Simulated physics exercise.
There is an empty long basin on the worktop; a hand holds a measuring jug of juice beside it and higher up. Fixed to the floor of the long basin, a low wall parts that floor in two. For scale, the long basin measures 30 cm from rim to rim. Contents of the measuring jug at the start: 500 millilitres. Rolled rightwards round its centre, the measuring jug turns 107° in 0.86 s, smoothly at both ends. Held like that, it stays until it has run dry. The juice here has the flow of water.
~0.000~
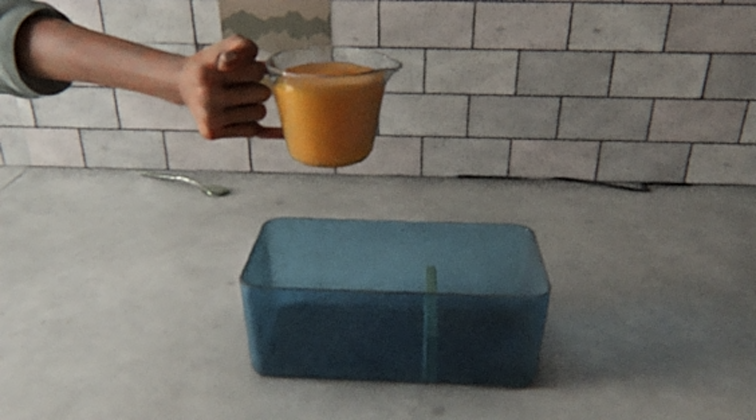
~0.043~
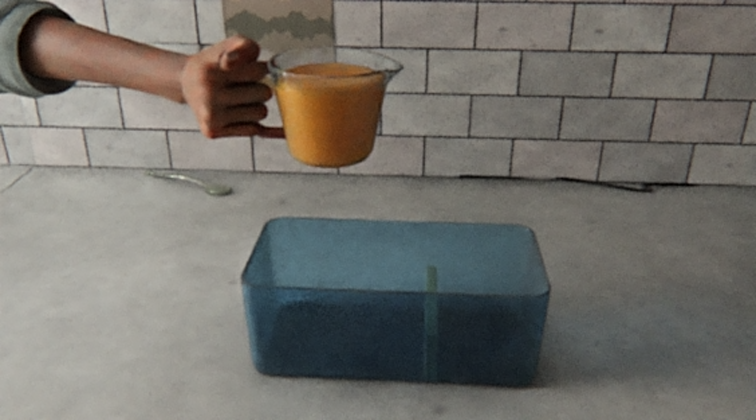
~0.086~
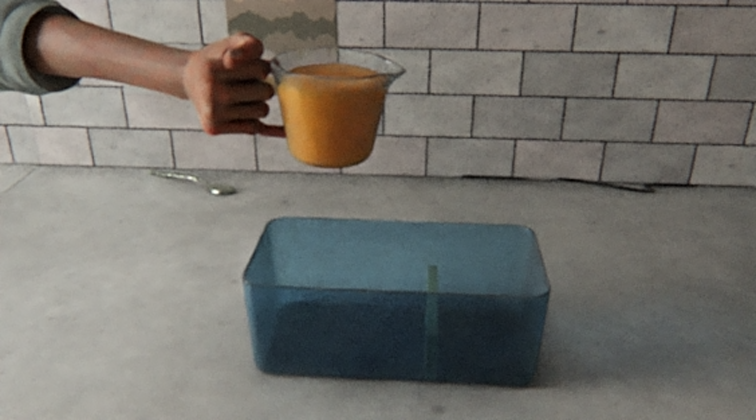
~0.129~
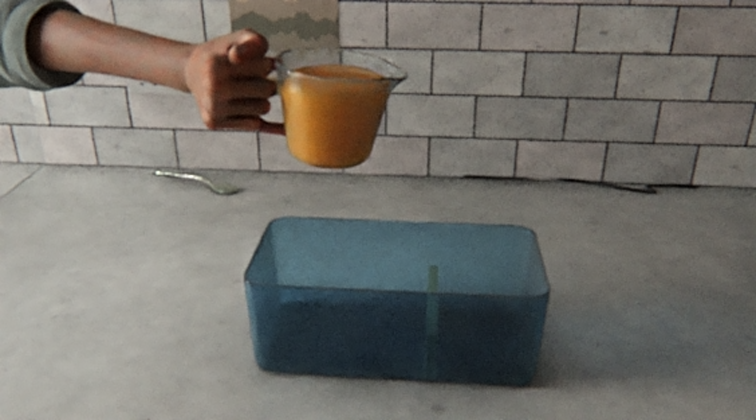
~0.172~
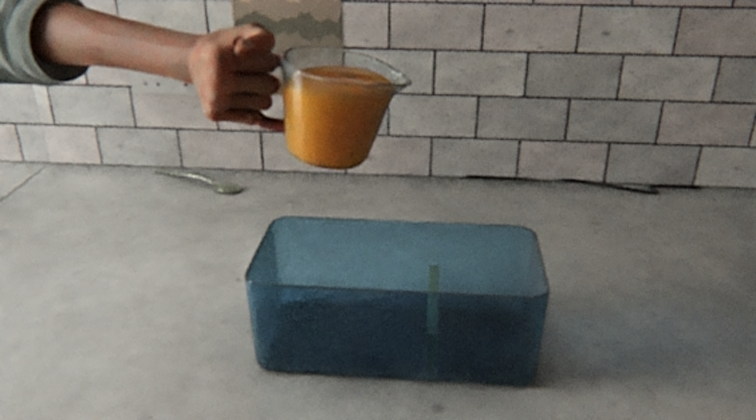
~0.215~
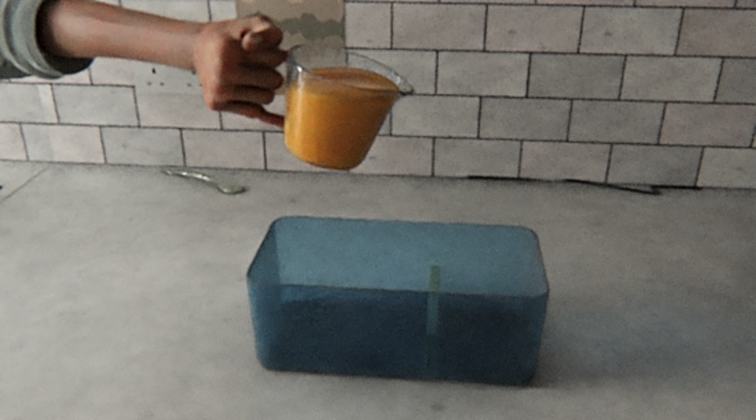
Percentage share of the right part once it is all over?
72 per cent.
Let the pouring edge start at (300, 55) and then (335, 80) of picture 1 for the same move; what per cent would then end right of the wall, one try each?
5 then 5 %.
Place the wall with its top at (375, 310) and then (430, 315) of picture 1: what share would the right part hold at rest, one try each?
I'd say 95 percent on the first go, 70 percent on the next.
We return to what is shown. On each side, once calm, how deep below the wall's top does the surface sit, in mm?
Roughly 52 mm on the left side and roughly 30 mm on the right.
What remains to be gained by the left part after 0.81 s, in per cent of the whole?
Near 16 percent, more or less.
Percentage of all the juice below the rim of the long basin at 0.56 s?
Roughly 12 per cent.
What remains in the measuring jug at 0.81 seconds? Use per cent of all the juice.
I'd say some 6 per cent remains.
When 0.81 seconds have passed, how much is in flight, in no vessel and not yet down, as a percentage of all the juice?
It comes to some 16 percent of the total.
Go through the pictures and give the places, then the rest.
In the first frame, tilt 0°; pouring edge (403, 64); surface from (276, 73) to (385, 76); the long basin's rim runs from (253, 251) to (541, 260); the wall's top is at (431, 299).
In the second frame, tilt 1°; pouring edge (404, 66); surface from (277, 73) to (386, 76).
In the third frame, tilt 3°; pouring edge (406, 70); surface from (280, 74) to (387, 78).
In the fourth frame, tilt 6°; pouring edge (409, 75); surface from (284, 74) to (391, 80).
In the fifth frame, tilt 10°; pouring edge (412, 82); surface from (288, 75) to (395, 83).
In the sixth frame, tilt 16°; pouring edge (415, 90); surface from (293, 78) to (403, 86).
After 0.56 s the tilt is 78° and 56 per cent is still to pour, 0 is left of the wall and 12 right of it.
After 0.81 s the tilt is 106° and 6 per cent is still to pour, 10 is left of the wall and 69 right of it.
After 1.07 s the tilt is 107° and 0 per cent is still to pour, 26 is left of the wall and 72 right of it.
After 1.36 s the tilt is 107° and 0 per cent is still to pour, 26 is left of the wall and 72 right of it.
In the end 26 per cent lies left of the wall, 72 right of it and 2 outside.
